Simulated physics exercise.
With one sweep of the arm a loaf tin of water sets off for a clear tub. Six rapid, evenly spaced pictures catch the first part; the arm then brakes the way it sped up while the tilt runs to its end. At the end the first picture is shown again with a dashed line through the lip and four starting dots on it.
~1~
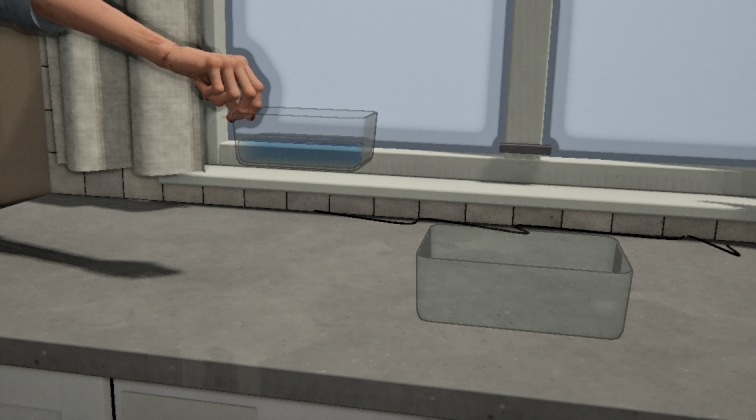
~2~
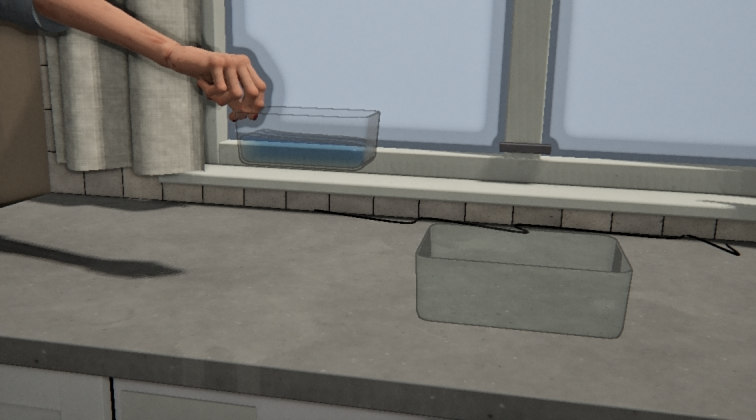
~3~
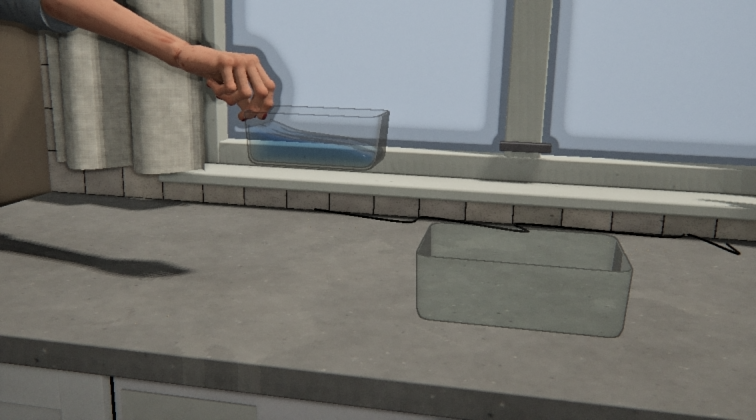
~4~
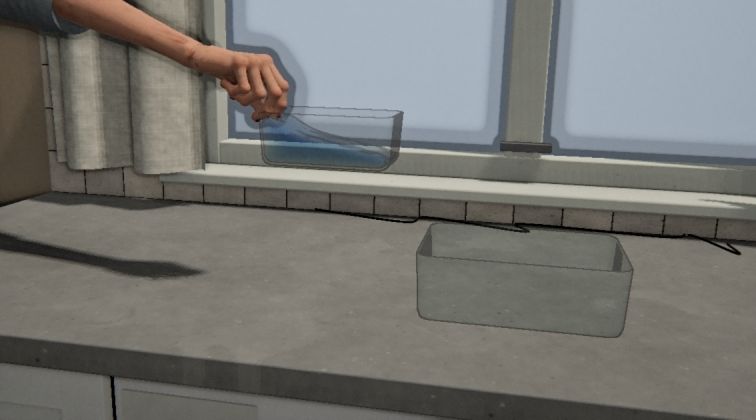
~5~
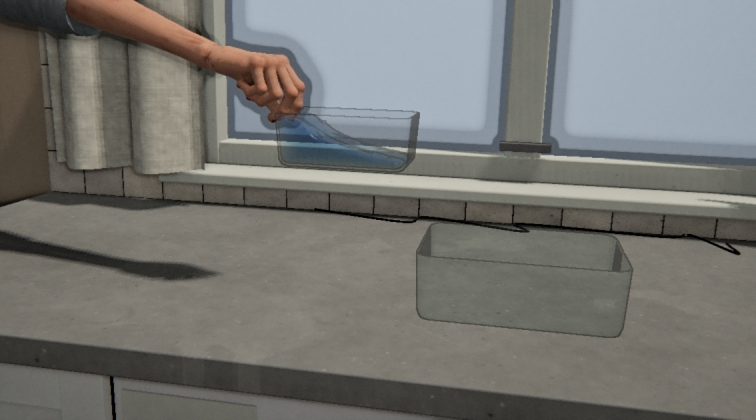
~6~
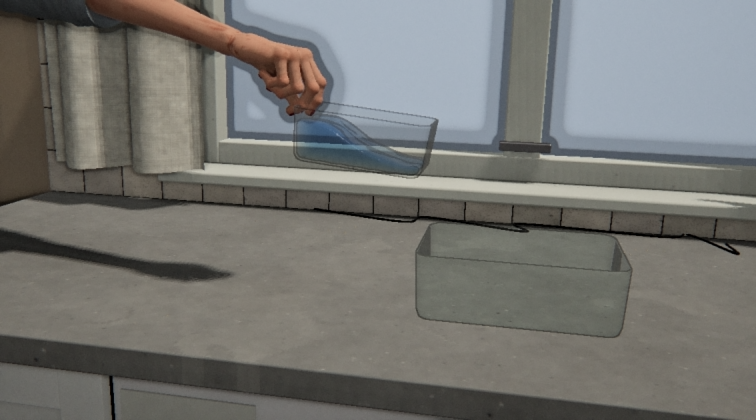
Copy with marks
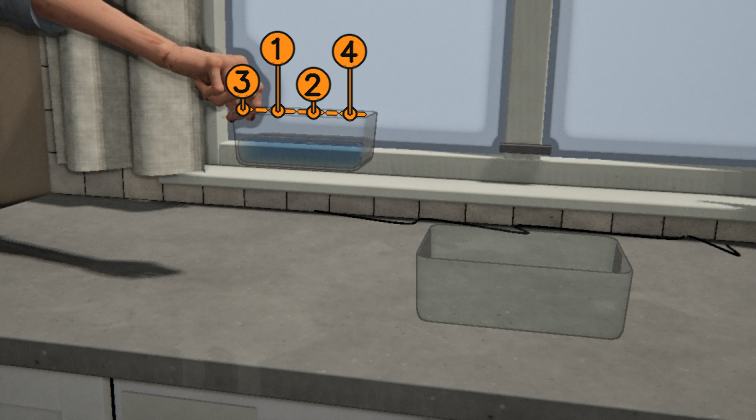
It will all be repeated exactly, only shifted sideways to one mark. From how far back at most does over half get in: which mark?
2 is the one.
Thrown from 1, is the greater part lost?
Yes, that goes wrong.
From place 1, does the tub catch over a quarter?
Yes.
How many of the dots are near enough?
Two of them.
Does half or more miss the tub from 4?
No, that is safe.
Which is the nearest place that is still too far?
Here it is place 1.
In orange, 1 at (277, 110); 2 at (313, 112); 3 at (242, 109); 4 at (349, 113).
With 1, about 37 % lands in the tub, 57 % falls short and 7 % goes beside or beyond.
With 2, about 68 % lands in the tub, 26 % falls short and 6 % goes beside or beyond.
With 3, about 14 % lands in the tub, 82 % falls short and 4 % goes beside or beyond.
With 4, about 85 % lands in the tub, 7 % falls short and 8 % goes beside or beyond.
